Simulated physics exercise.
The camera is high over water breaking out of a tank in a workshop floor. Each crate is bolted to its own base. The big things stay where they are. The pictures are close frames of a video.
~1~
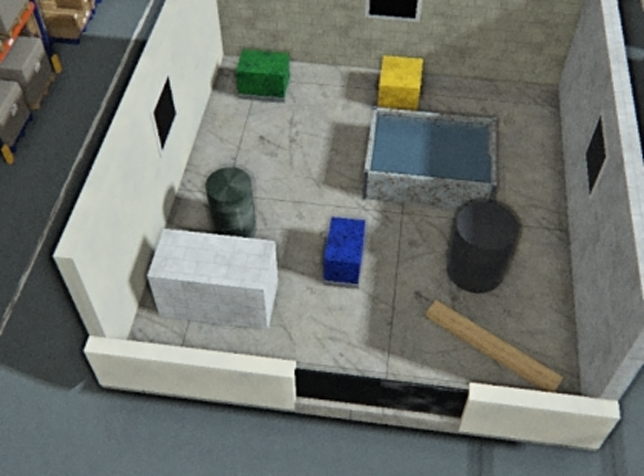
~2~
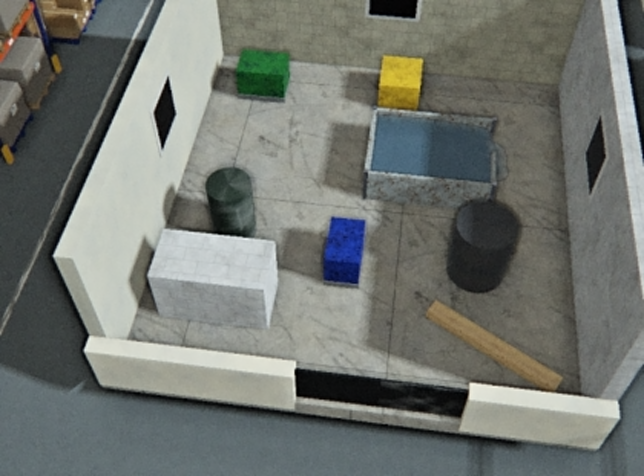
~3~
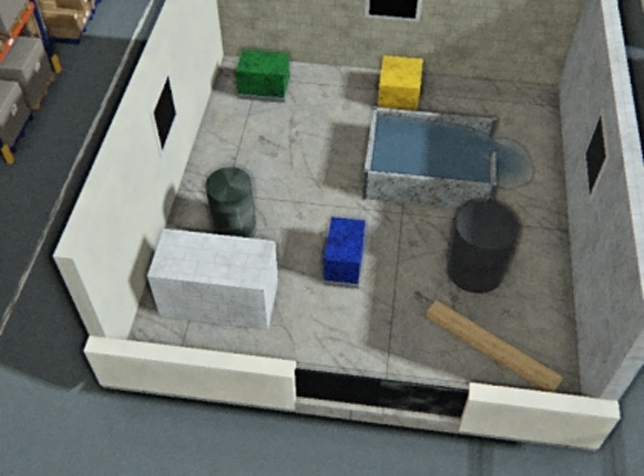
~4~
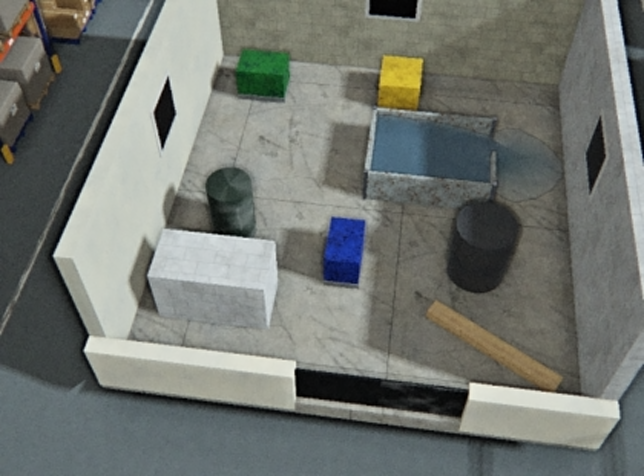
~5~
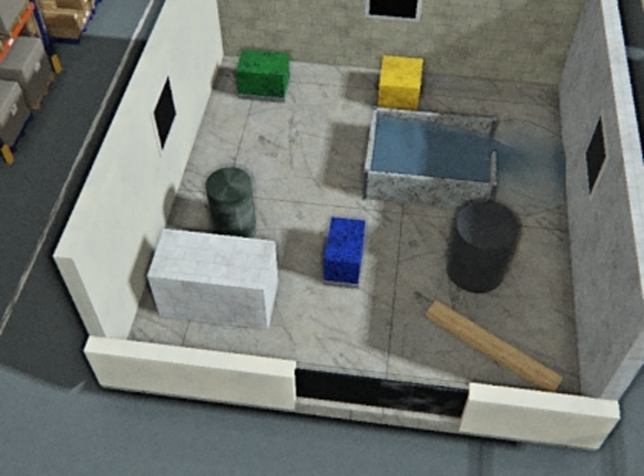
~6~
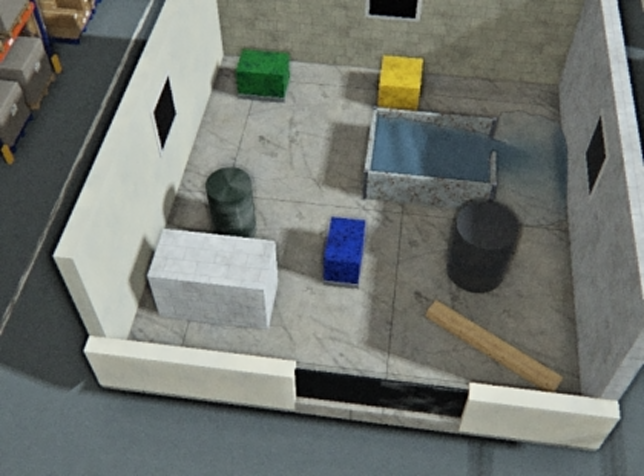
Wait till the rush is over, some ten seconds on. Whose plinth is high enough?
One by one: The green crate keeps dry; the yellow crate is soaked; the blue crate keeps dry.
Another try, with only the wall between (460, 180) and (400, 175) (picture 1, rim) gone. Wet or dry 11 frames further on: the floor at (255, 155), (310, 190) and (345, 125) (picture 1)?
In that order: Dry, dry, not flooded.
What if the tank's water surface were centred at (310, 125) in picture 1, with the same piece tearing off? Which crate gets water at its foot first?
I say the yellow one.
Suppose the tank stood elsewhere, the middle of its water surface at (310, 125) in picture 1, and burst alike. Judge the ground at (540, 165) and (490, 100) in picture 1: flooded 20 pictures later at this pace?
In that order: Awash, wet.
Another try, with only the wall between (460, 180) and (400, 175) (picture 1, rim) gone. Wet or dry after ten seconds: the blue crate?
My reading: The blue one is topped.
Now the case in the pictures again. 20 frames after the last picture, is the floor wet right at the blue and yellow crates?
Then: At blue not reached, at yellow already wet.
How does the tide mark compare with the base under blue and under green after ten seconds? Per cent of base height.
Near 60 and 80 in a hundred.
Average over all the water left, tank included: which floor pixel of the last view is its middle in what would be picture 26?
Roughly at (473, 172).
A moment on, water covers 10 % of the floor; the green crate not reached, the yellow crate not reached, the blue crate not reached.
Next, water covers 20 % of the floor; the green crate not reached, the yellow crate not reached, the blue crate not reached.
Then, water covers 30 % of the floor; the green crate not reached, the yellow crate water round its plinth, the blue crate not reached.
Later, water covers 60 % of the floor; the green crate water round its plinth, the yellow crate water round its plinth, the blue crate water round its plinth.
In the end, water covers 85 % of the floor; the green crate stayed above the water, the yellow crate was topped, the blue crate stayed above the water.
